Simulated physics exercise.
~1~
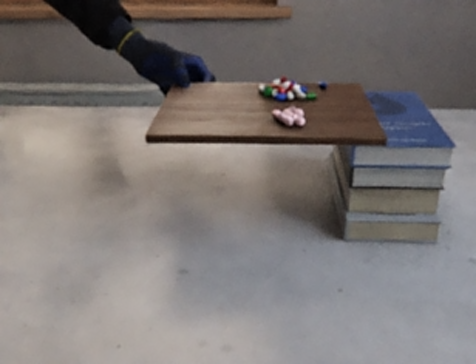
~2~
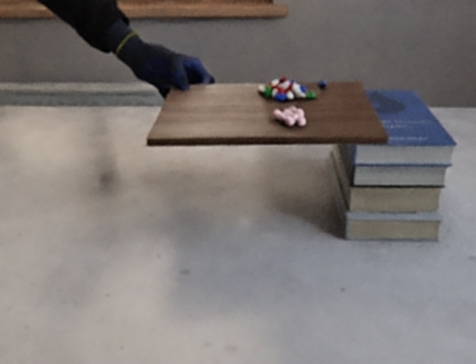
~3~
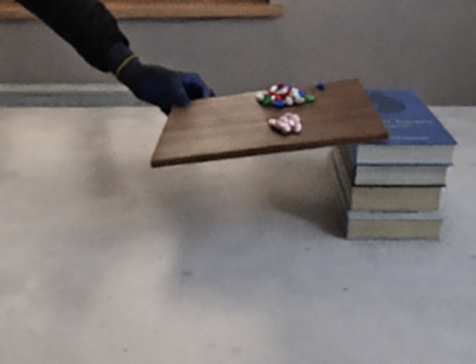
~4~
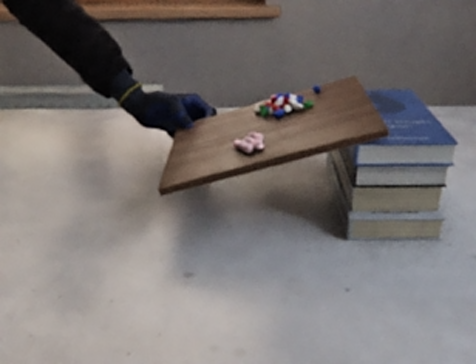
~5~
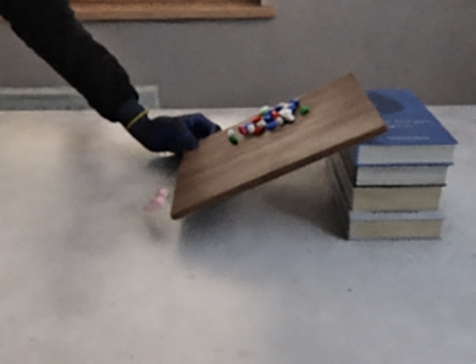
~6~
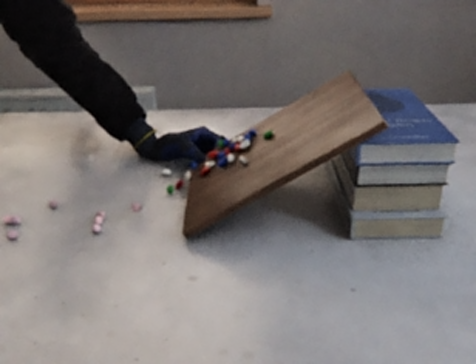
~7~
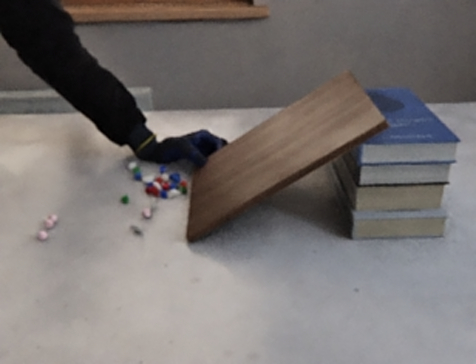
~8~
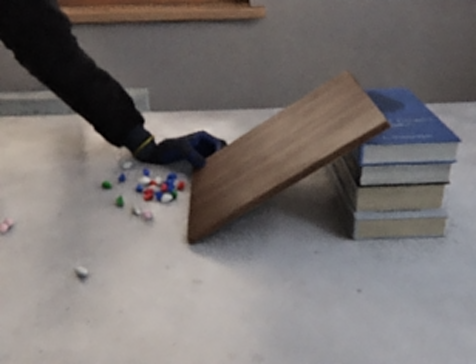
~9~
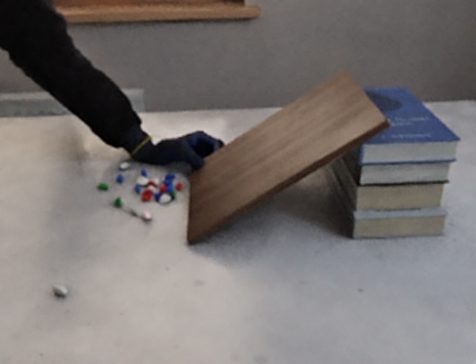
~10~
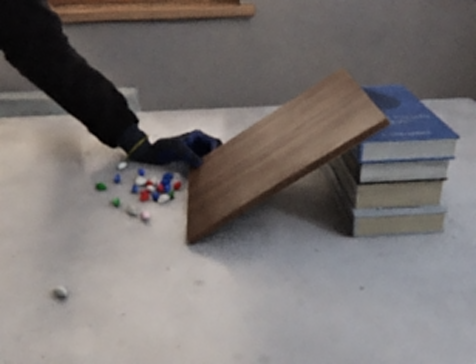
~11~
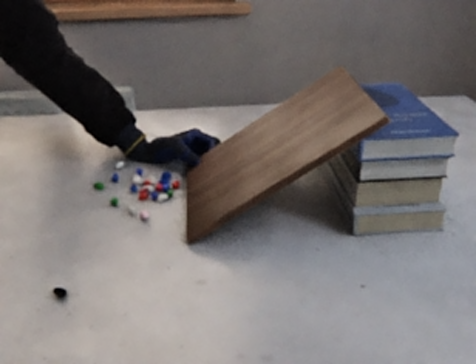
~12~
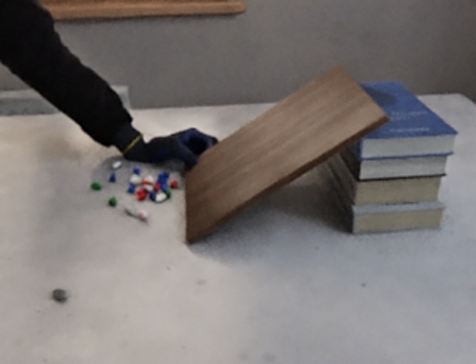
Gloved hand lowering one end of a board propped on books, pink pieces rolling far away, multicoloured ones settling near its foot.
